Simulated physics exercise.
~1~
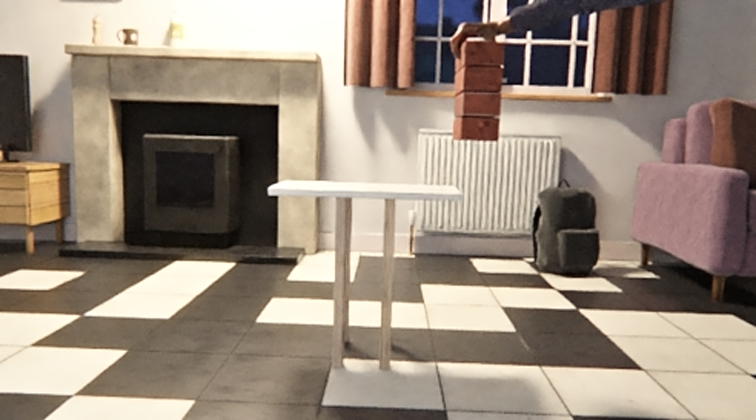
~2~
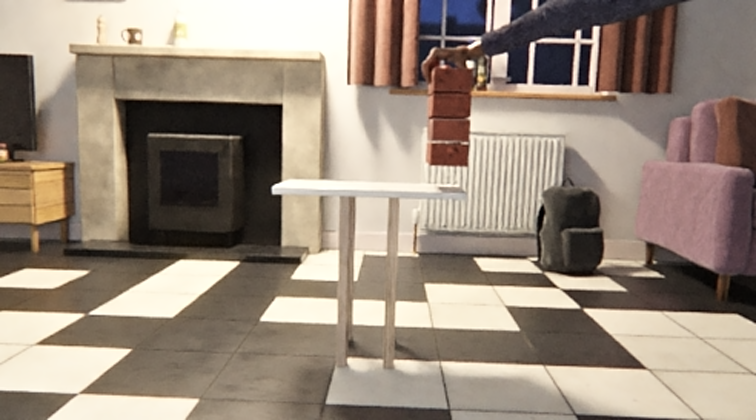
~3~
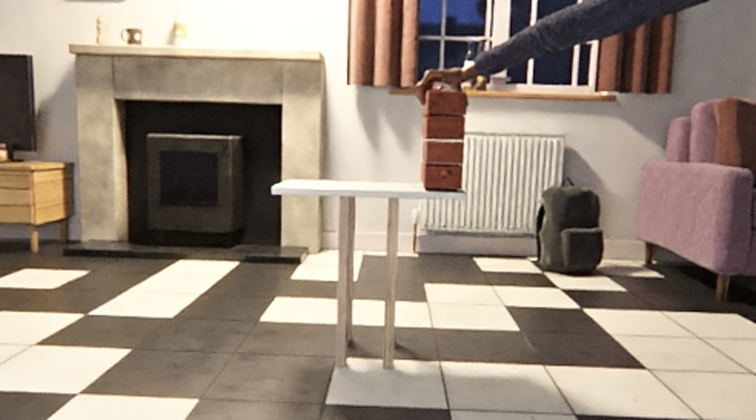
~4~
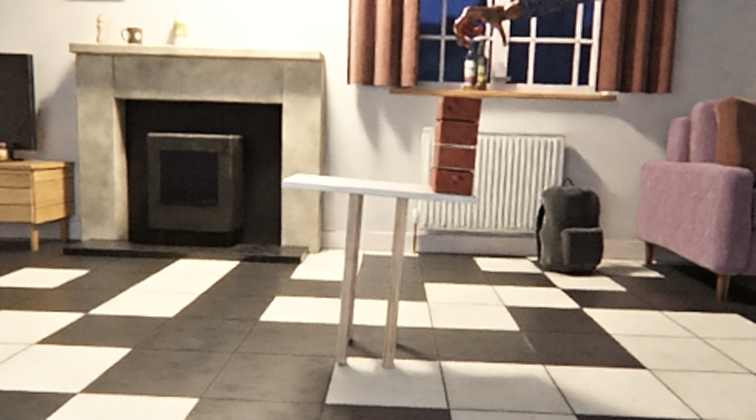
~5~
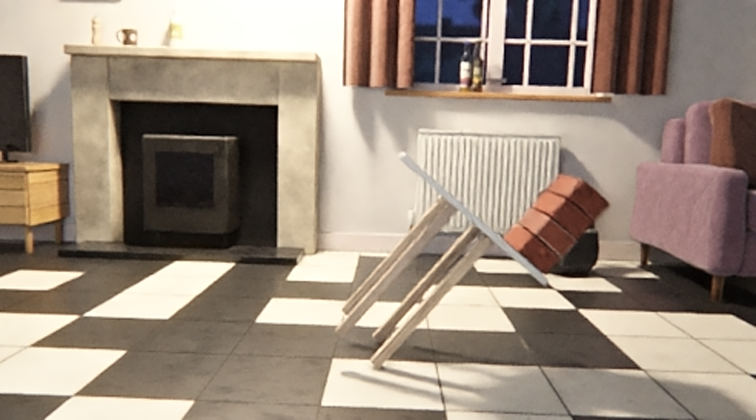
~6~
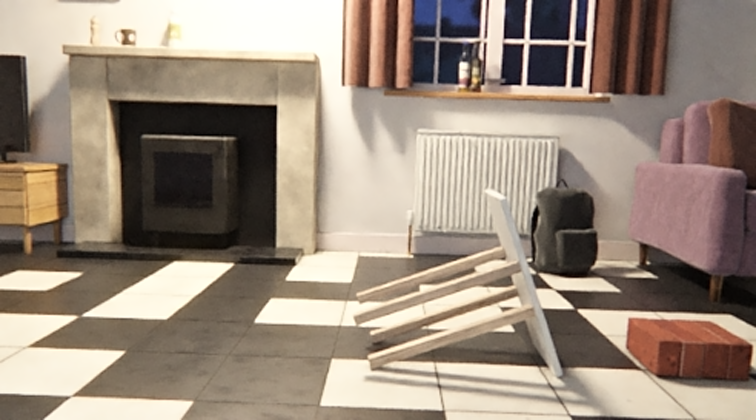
A small table with a white top and pale wooden legs stands on a black and white chequered floor, seen from the front by a gently swaying camera. A stone fireplace is on the left, with a radiator below a curtained window, a dark backpack and a purple sofa to the right. A hand reaches in from the upper right, lowers a stack of red bricks onto the table's right end, then lets go and draws back. The table tips rightward, carrying the bricks over. It ends toppled with its legs pointing left, the bricks lying on the floor near the sofa.
